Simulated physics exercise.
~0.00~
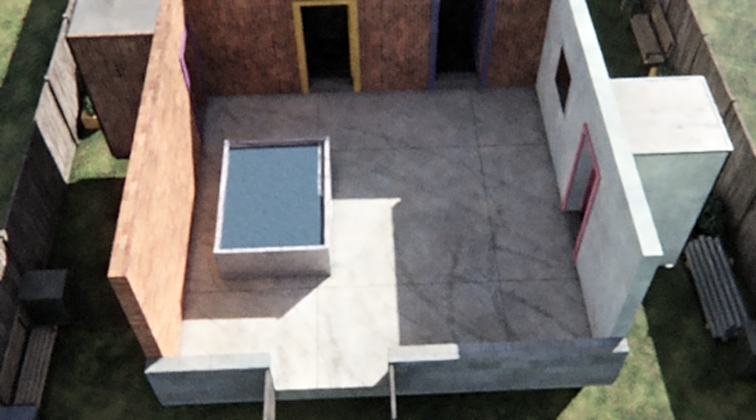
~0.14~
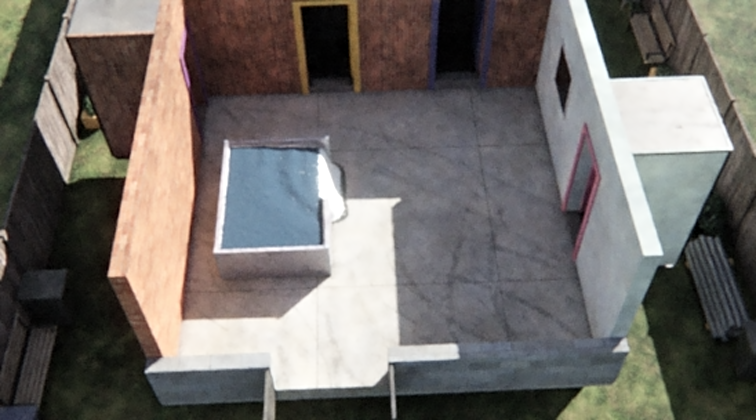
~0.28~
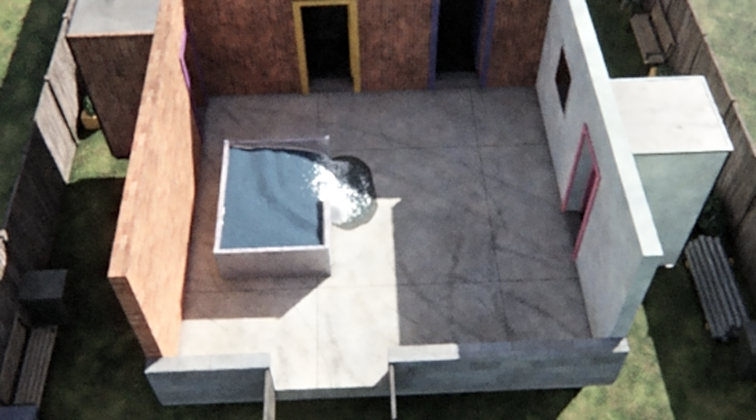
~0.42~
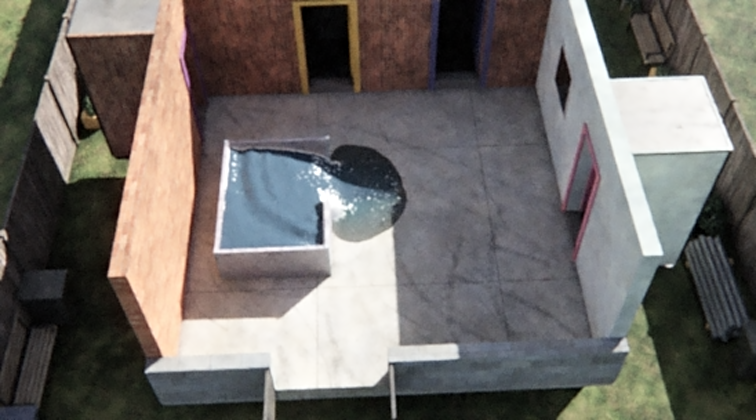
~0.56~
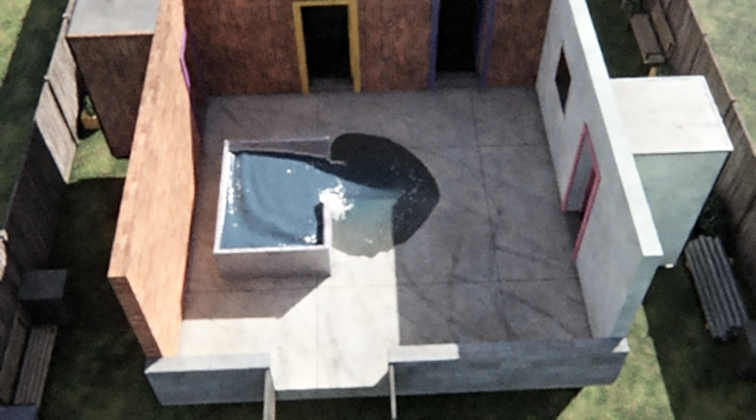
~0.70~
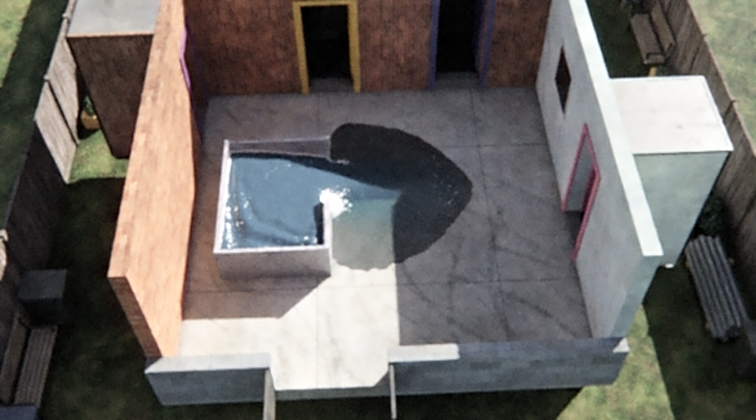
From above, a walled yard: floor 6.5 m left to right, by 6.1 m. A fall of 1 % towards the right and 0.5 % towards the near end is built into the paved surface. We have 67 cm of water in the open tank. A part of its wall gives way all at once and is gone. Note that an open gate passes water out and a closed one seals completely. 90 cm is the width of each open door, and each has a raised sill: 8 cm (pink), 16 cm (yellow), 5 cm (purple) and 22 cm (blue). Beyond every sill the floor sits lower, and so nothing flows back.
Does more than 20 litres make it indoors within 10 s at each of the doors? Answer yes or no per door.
Pink door, yes; yellow door, no; purple door, no; blue door, no.
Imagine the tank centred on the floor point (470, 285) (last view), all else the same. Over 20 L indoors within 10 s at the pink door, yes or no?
Then: Pink past it.
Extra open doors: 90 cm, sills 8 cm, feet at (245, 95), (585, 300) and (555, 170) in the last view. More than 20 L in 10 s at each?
In sequence the answers are less than that, more than that and more than that.
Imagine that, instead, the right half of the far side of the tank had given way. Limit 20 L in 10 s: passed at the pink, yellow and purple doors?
Note: Pink short of the mark, yellow beyond the mark, purple beyond the mark.
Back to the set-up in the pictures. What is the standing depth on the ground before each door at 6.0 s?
Readings (cm): Pink = 13; yellow = 4; purple = 0; blue = 12.
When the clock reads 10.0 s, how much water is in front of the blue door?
Around 6.5 cm deep.
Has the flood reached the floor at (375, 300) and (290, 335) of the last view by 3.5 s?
Untouched, untouched.
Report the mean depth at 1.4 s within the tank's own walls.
The mean depth is around 44 cm.
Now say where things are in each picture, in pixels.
The first frame shows the open tank at (275, 195) is whole and still, 67 cm deep.
In the second frame, water pours out at (327, 184) and has run 0.6 m, to (339, 219); typically 6 cm deep outside, 67 cm at the open tank's back.
In the third frame, water pours out at (327, 184) and has run 0.9 m, to (366, 218); typically 10 cm deep outside, 67 cm at the open tank's back.
In the fourth frame, water pours out at (327, 185) and has run 1.4 m, to (403, 201); typically 8 cm deep outside, 66 cm at the open tank's back.
In the fifth frame, the front is at (433, 199), 1.9 m from the gap at (327, 185); 3.5 m2 of floor is under water; 58 cm left at the back of the open tank.
In the sixth frame, water pours out at (327, 185) and has run 2.5 m, to (466, 196); typically 5 cm deep outside, 57 cm at the open tank's back.
After 1.4 s water covers 35 % of the floor and is deepest (34 cm) near (338, 182); pink door not reached, yellow door not reached, purple door not reached, blue door not reached.
After 2.2 s water covers 45 % of the floor and is deepest (46 cm) near (537, 91); pink door 18 cm at the sill, 26 L in, yellow door not reached, purple door not reached, blue door 16 cm at the sill, 0 L in.
After 3.5 s water covers 50 % of the floor and is deepest (25 cm) near (551, 152); pink door 16 cm at the sill, 88 L in, yellow door 2 cm at the sill, 0 L in, purple door not reached, blue door 15 cm at the sill, 0 L in.
After 6.0 s water covers 65 % of the floor and is deepest (21 cm) near (596, 352); pink door 13 cm at the sill, 138 L in, yellow door 4 cm at the sill, 0 L in, purple door not reached, blue door 12 cm at the sill, 0 L in.
After 10.0 s water covers 95 % of the floor and is deepest (14 cm) near (598, 362); pink door 10 cm at the sill, 159 L in, yellow door 2 cm at the sill, 0 L in, purple door 4 cm at the sill, 0 L in, blue door 6 cm at the sill, 0 L in.
